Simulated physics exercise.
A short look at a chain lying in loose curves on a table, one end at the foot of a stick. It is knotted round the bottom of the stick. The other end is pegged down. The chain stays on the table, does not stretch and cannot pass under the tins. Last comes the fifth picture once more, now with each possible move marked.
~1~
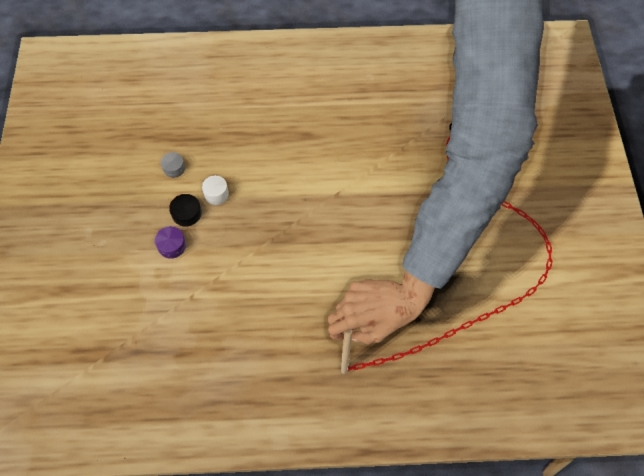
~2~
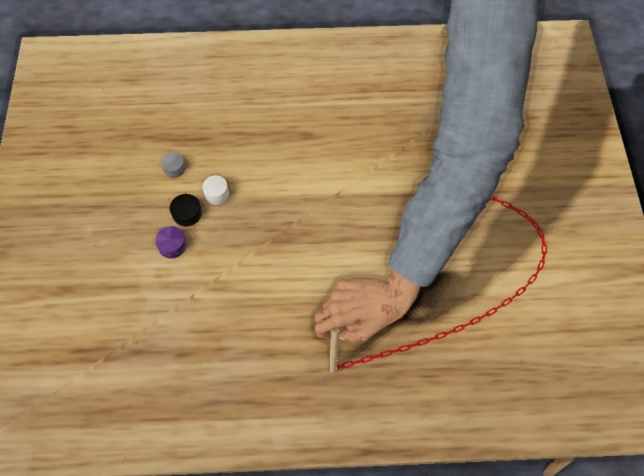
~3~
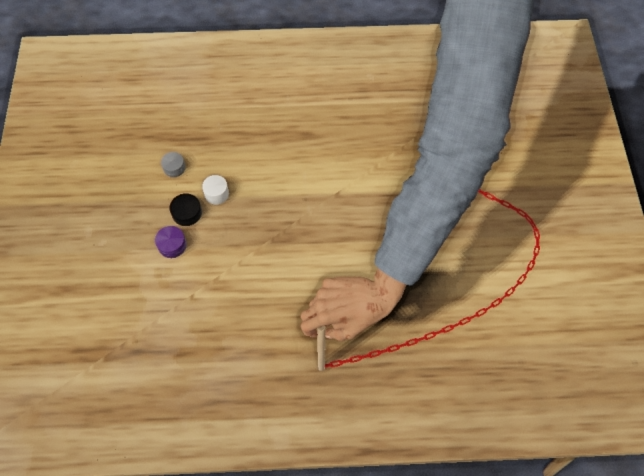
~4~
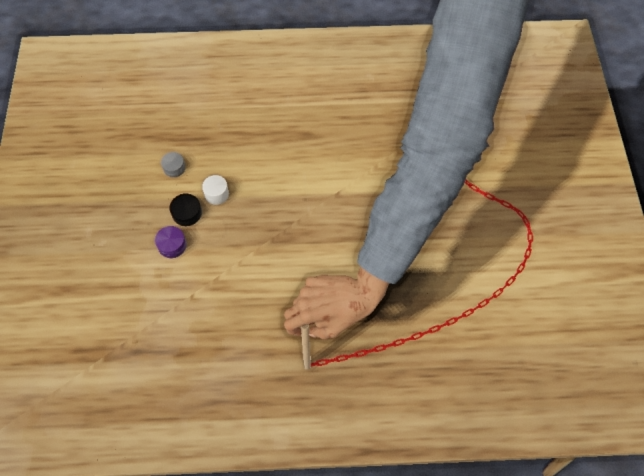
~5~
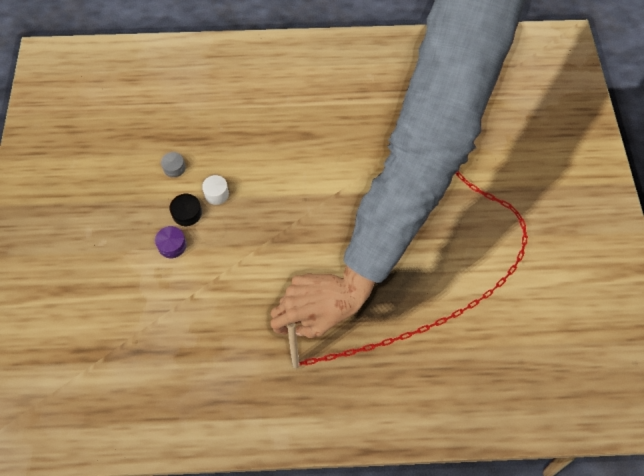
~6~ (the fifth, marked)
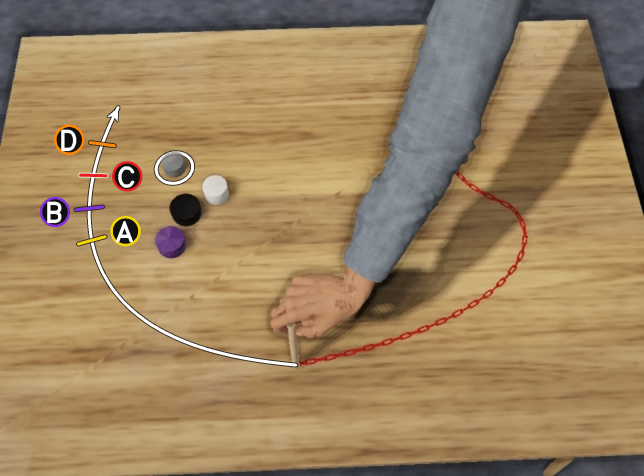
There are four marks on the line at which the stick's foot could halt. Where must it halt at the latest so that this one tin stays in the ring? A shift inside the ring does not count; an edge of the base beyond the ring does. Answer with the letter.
All is well up to D.
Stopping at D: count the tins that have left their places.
By then, two.
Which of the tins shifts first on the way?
Purple.
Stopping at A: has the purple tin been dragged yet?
No.
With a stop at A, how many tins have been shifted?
The count is none.
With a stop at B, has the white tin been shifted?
No.
On the marked copy, A at (92, 240); B at (89, 208); C at (93, 175); D at (102, 144); the ring at (174, 168); the route from (296, 365) via (104, 275) to (118, 107).
Following D. Soon after the start, foot of the stick (162, 331); grey tin (173, 165).
Later, foot of the stick (91, 237); grey tin (173, 165).
In the end, foot of the stick (103, 145); black tin (191, 200); purple tin (168, 187); grey tin (173, 165); the grey tin is still in its ring.
As for the rest, A is safe but short; B is safe but short; C is safe but short.
